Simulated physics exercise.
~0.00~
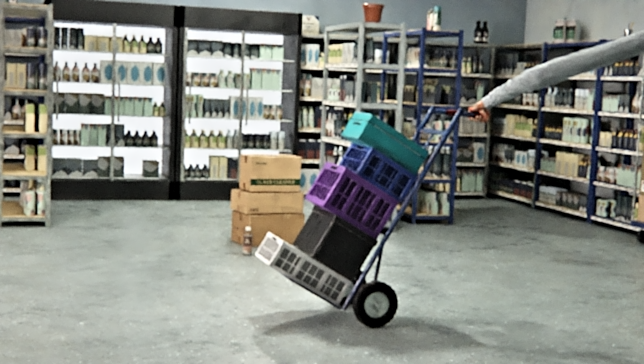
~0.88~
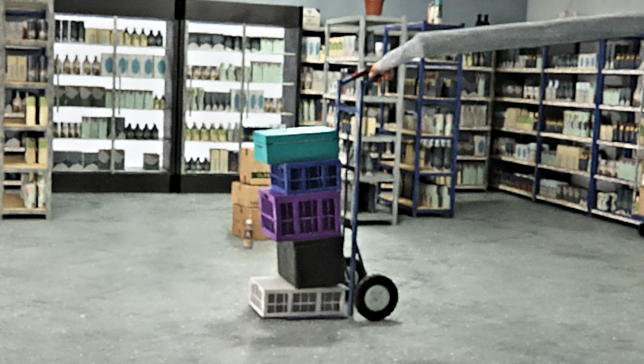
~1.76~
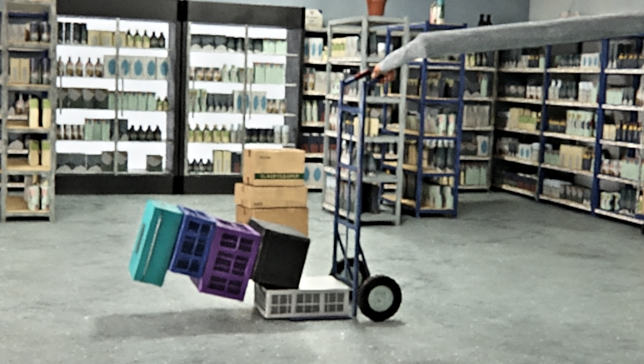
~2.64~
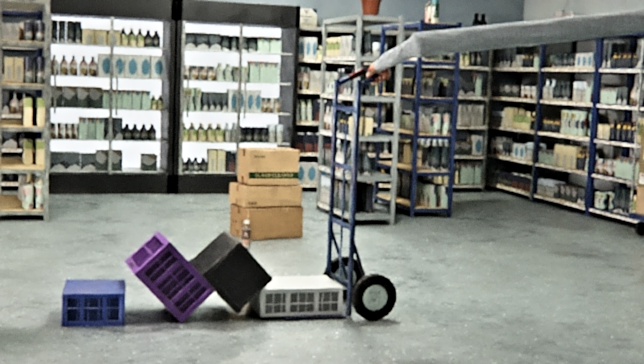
Hand truck tipped upright by an outstretched arm in a shop, its stacked crates toppling left across the floor, white crate staying put.
